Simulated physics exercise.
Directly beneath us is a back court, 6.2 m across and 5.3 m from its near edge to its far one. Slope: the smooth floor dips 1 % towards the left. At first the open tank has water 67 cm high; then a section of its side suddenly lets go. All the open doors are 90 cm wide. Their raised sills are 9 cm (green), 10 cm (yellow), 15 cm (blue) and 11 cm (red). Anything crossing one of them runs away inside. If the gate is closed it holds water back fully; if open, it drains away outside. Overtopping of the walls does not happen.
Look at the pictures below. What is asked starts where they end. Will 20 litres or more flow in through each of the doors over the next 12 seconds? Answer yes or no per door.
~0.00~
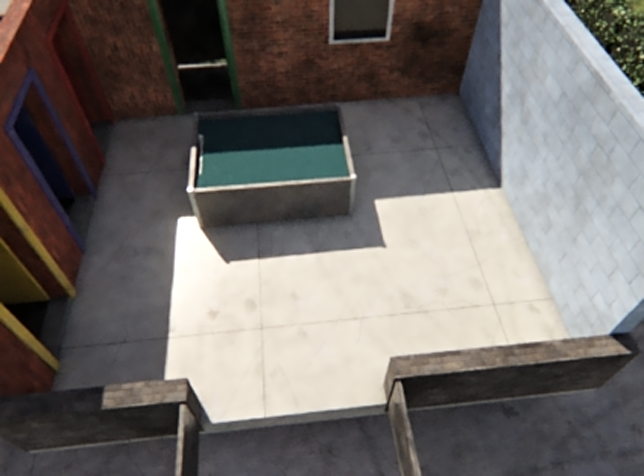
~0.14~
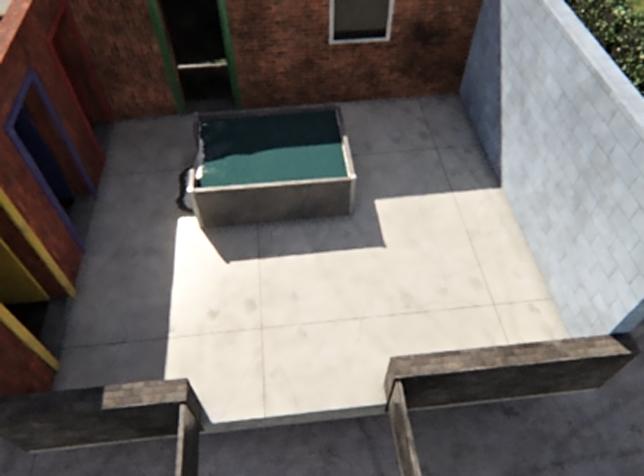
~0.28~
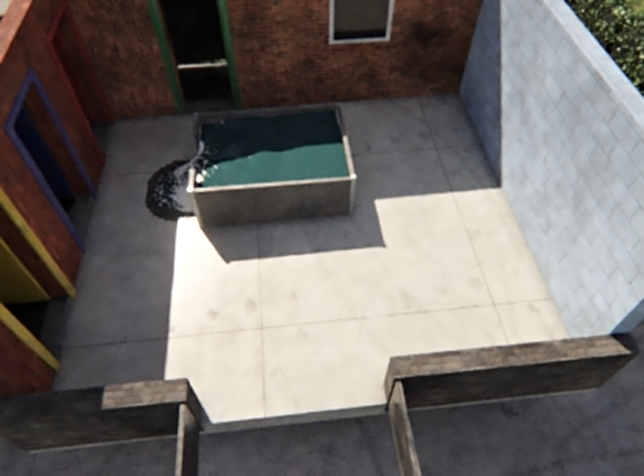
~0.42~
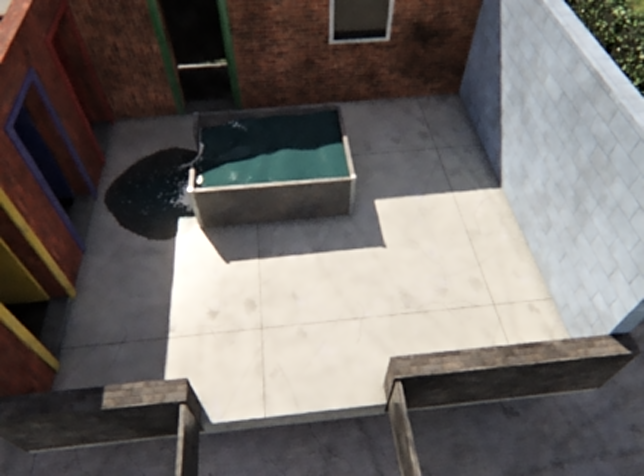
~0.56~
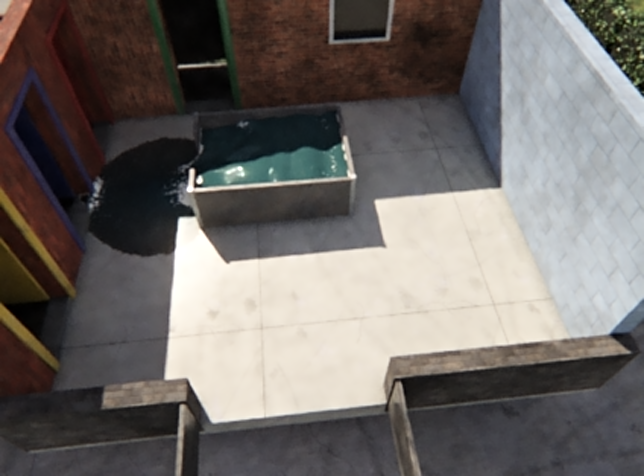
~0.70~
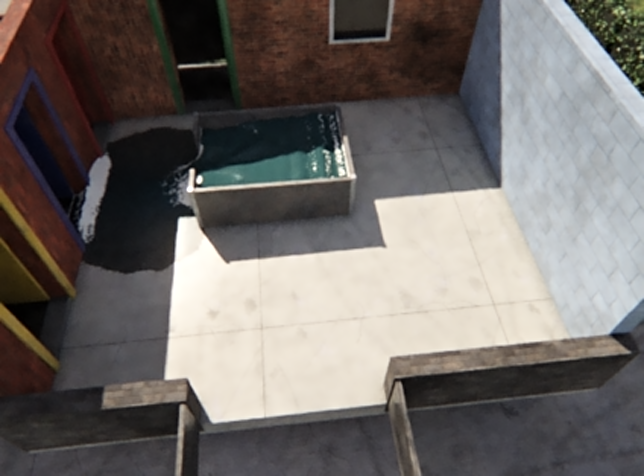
Green door: No, yellow door: No, blue door: Yes, red door: Yes.
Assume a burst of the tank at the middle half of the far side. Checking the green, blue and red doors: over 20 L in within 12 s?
So green tops it, blue stays lower, red tops it.
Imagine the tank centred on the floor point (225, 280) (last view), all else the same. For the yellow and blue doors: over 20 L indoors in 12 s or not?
Well, yellow ends up beyond the mark and blue ends up inside the mark.
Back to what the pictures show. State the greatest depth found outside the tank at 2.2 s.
About 37 cm.
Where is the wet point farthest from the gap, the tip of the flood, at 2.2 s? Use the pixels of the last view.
About pixel (46, 420).
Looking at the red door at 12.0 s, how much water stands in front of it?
About 7.5 cm.
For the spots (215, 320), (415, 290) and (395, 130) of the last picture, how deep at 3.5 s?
1, 0 and 1 cm.
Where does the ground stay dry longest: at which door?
That's the green door.
After 1.4 s water covers 15 % of the floor and is deepest (45 cm) near (114, 122); green door not reached, yellow door 7 cm at the sill, 0 L in, blue door 32 cm at the sill, 50 L in, red door 20 cm at the sill, 6 L in.
After 2.2 s water covers 25 % of the floor and is deepest (37 cm) near (114, 122); green door 6 cm at the sill, 0 L in, yellow door 9 cm at the sill, 0 L in, blue door 30 cm at the sill, 126 L in, red door 25 cm at the sill, 39 L in.
After 3.5 s water covers 45 % of the floor and is deepest (24 cm) near (114, 122); green door 6 cm at the sill, 0 L in, yellow door 7 cm at the sill, 0 L in, blue door 20 cm at the sill, 187 L in, red door 19 cm at the sill, 91 L in.
After 7.0 s water covers 90 % of the floor and is deepest (16 cm) near (95, 205); green door 5 cm at the sill, 0 L in, yellow door 7 cm at the sill, 0 L in, blue door 14 cm at the sill, 216 L in, red door 13 cm at the sill, 137 L in.
After 12.0 s water covers 100 % of the floor and is deepest (9 cm) near (93, 214); green door 4 cm at the sill, 0 L in, yellow door 7 cm at the sill, 1 L in, blue door 8 cm at the sill, 217 L in, red door 8 cm at the sill, 141 L in.
